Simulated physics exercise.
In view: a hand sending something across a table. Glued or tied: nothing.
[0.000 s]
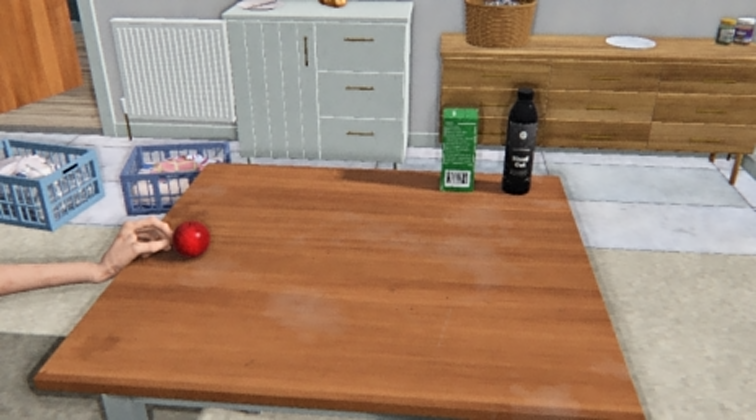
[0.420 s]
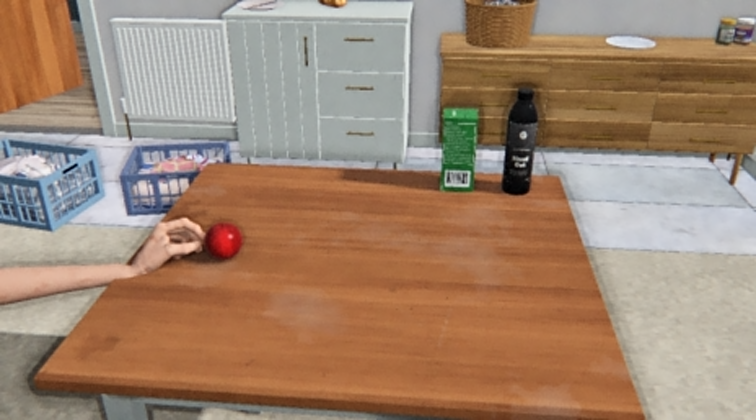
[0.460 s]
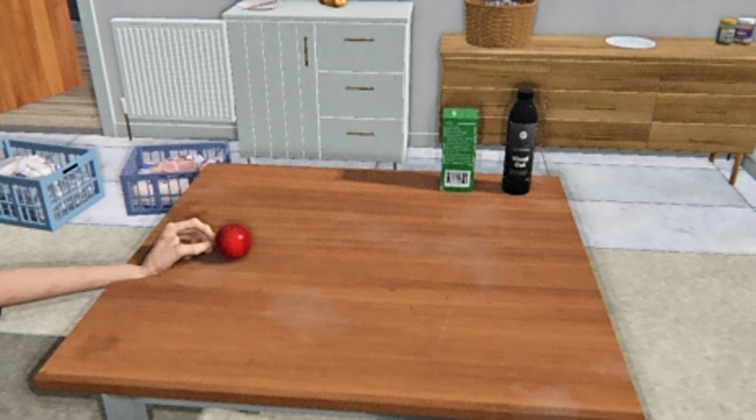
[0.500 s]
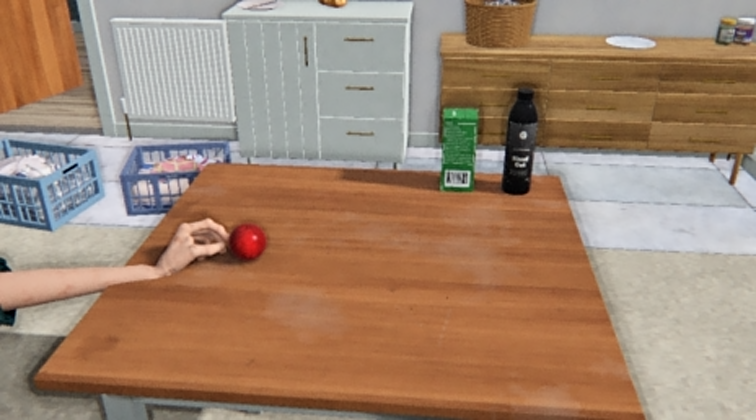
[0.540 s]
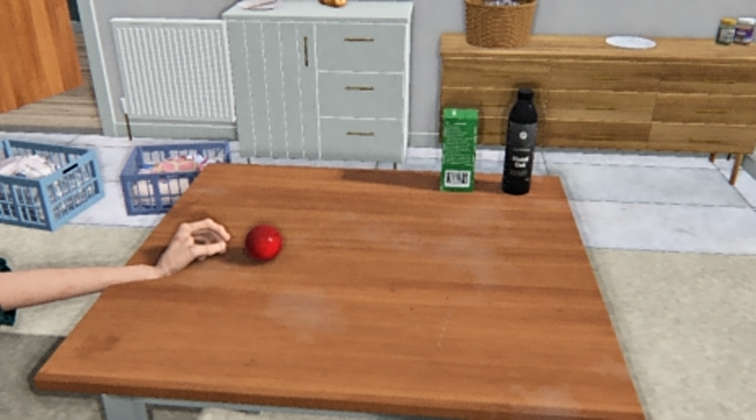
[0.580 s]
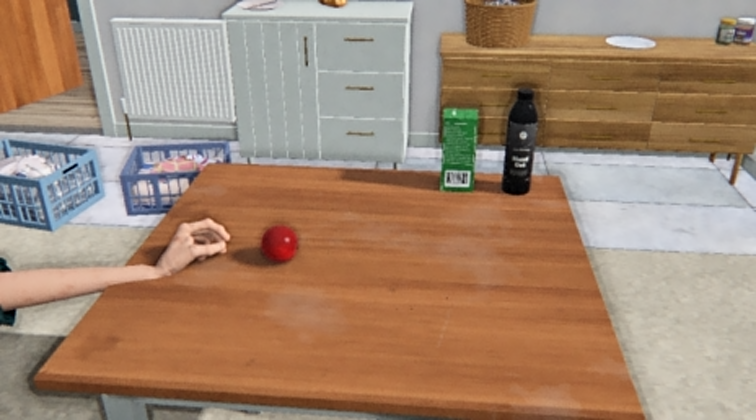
A hand pushes a red apple rightward across the wooden table, then lets it roll away.
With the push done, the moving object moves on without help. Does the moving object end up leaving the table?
Yes.
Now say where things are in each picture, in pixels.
In the first frame, under the hand; red apple (191, 240).
In the second frame, under the hand; red apple (223, 241).
In the third frame, under the hand; red apple (233, 242).
In the fourth frame, red apple (247, 242).
In the fifth frame, red apple (263, 243) shifted a little.
In the sixth frame, red apple (280, 244) shifted about its own width.
After 0.88 s, red apple shifted well along near (398, 250).
After 1.38 s, red apple shifted well along near (588, 259).
After 1.78 s, red apple now off the table.
In the end (2.0 s), off the table, red apple.
